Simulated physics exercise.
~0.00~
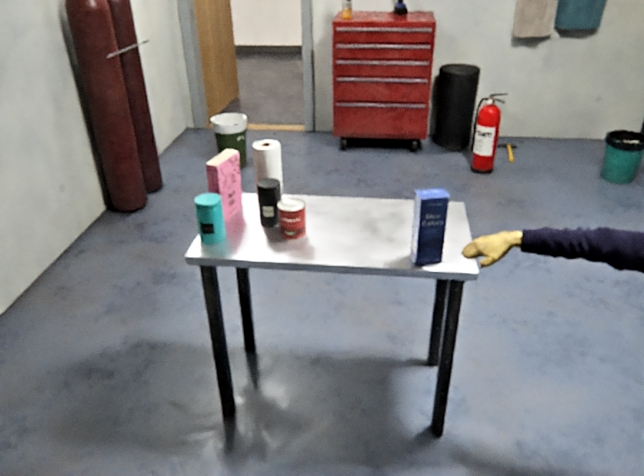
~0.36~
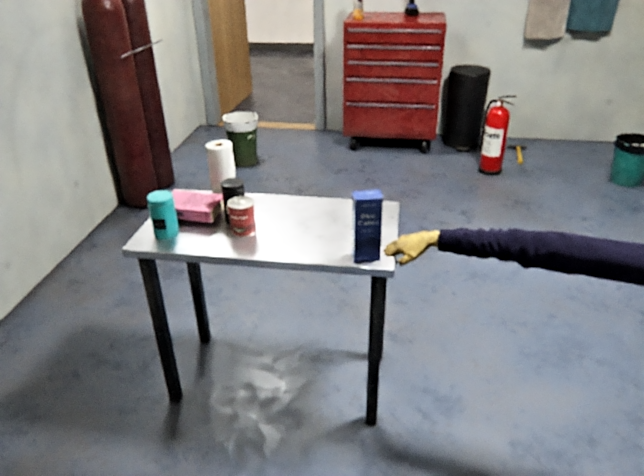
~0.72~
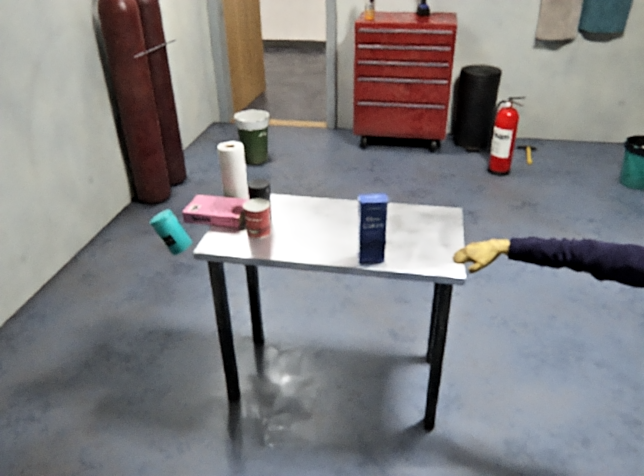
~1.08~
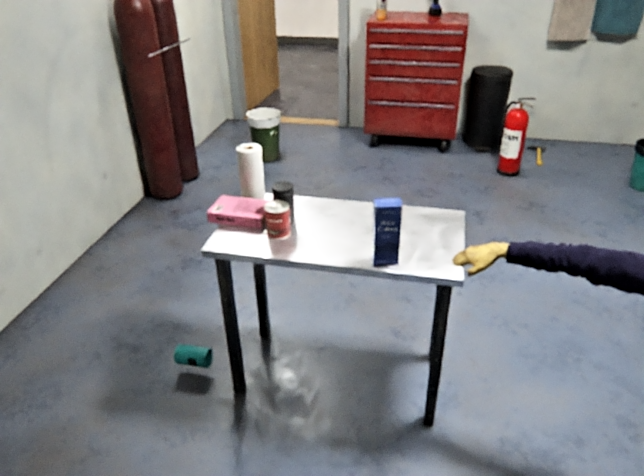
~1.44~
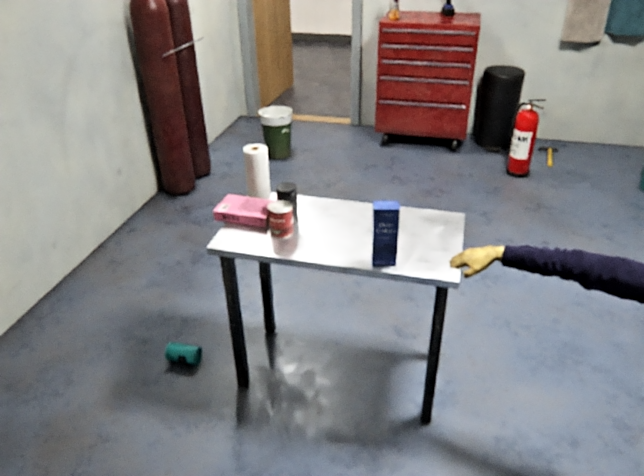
A gloved hand in a dark sleeve grips the right end of a pale table in a workshop, seen from slightly above, with a red tool chest and fire extinguisher behind. A turquoise jar, pink book, white roll, black jar and red tin cluster at the left, and a blue carton stands at the right. The hand shoves the table left, and the book topples flat. It then pulls the table back right, and the turquoise jar tips off the left end and drops. The jar ends on its side on the floor, while the other items remain on the table.
